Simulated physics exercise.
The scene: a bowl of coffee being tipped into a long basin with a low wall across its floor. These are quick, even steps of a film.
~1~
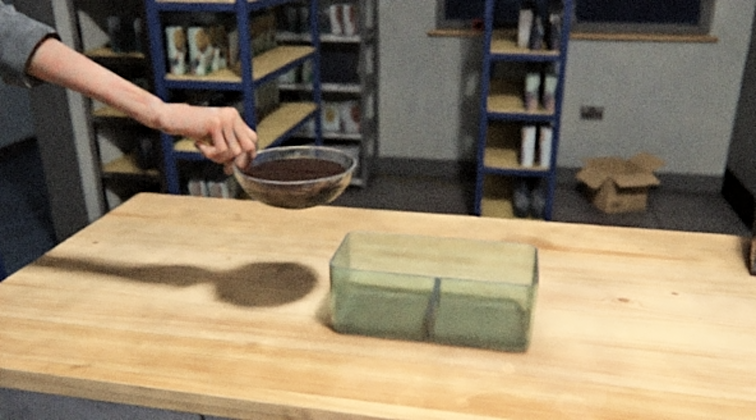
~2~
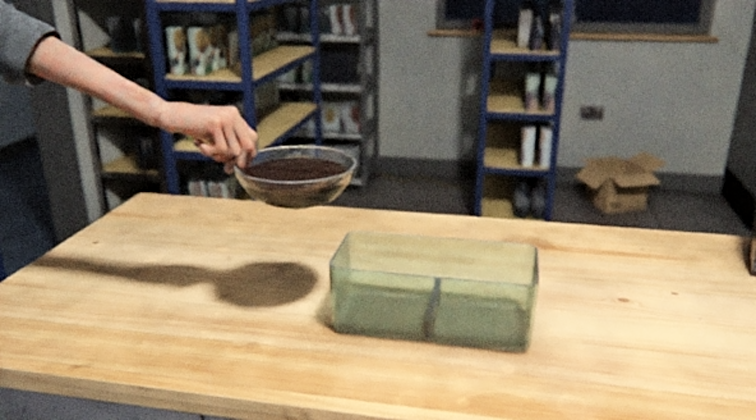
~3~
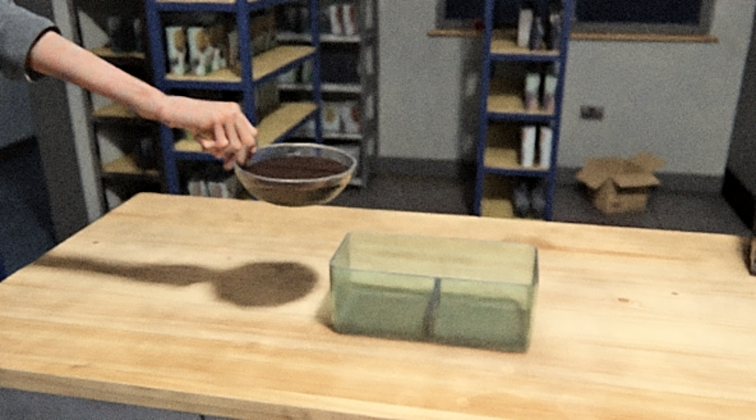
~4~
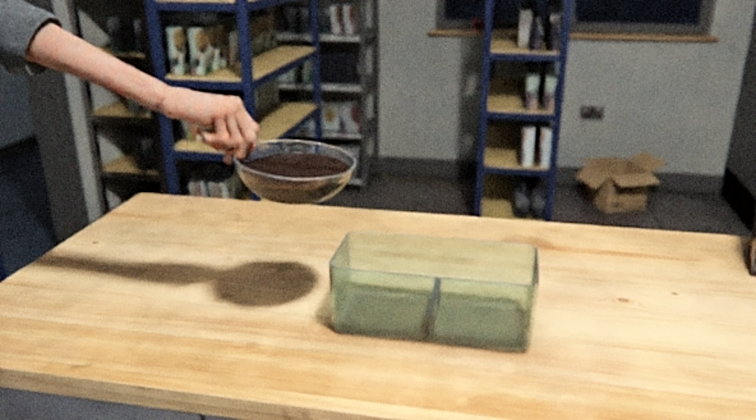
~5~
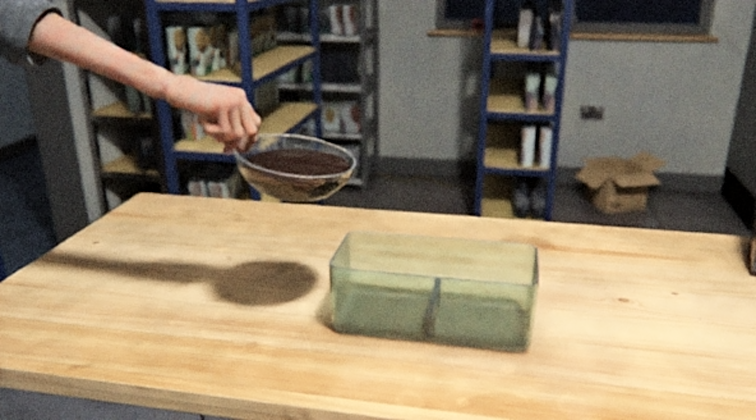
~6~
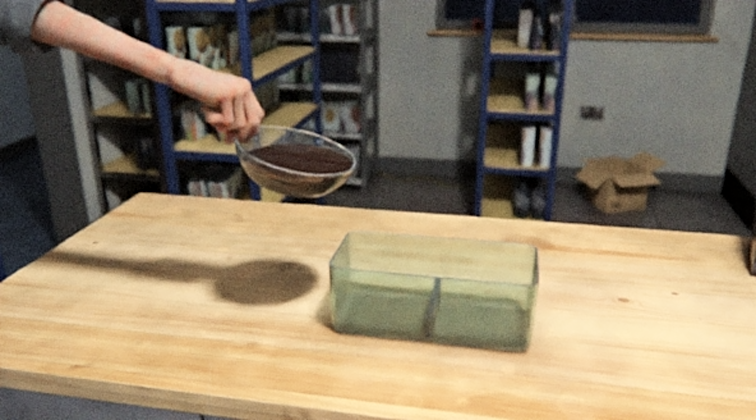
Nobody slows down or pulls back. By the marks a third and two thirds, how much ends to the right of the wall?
It comes to from a third to two thirds.
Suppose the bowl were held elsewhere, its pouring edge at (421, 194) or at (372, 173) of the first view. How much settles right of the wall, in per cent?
In turn 75 and 65 in a hundred.
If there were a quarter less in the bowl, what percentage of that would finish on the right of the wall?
About 35 per cent.
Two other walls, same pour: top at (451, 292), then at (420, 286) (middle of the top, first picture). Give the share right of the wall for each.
First some 10, then 70 per cent.
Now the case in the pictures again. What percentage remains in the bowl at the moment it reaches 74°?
About 30 per cent.
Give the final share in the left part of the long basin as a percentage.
Close to 45 per cent.
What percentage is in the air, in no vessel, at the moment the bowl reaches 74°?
Some 60 per cent.
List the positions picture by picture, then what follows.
In the first frame, it leans 0°; its right rim is at (354, 168); the coffee meets the walls at (246, 170) and (350, 176); the long basin's rim runs from (339, 249) to (538, 266); the wall's top is at (433, 299).
In the second frame, it leans 1°; its right rim is at (354, 168); the coffee meets the walls at (246, 169) and (350, 176).
In the third frame, it leans 2°; its right rim is at (354, 168); the coffee meets the walls at (246, 167) and (350, 175).
In the fourth frame, it leans 5°; its right rim is at (354, 168); the coffee meets the walls at (246, 163) and (351, 172).
In the fifth frame, it leans 9°; its right rim is at (353, 168); the coffee meets the walls at (247, 158) and (352, 169).
In the sixth frame, it leans 14°; its right rim is at (353, 168); the coffee meets the walls at (248, 153) and (352, 166).
A moment on, the bowl is tipped part way and 31 per cent is still to pour, 8 is left of the wall and 0 right of it.
Next, the bowl is tipped right over and 0 per cent is still to pour, 36 is left of the wall and 55 right of it.
Then the bowl is tipped right over and 0 per cent is still to pour, 46 is left of the wall and 51 right of it.
Later the bowl is tipped right over and 0 per cent is still to pour, 47 is left of the wall and 50 right of it.
At rest 47 per cent lies left of the wall, 50 right of it and 3 outside.
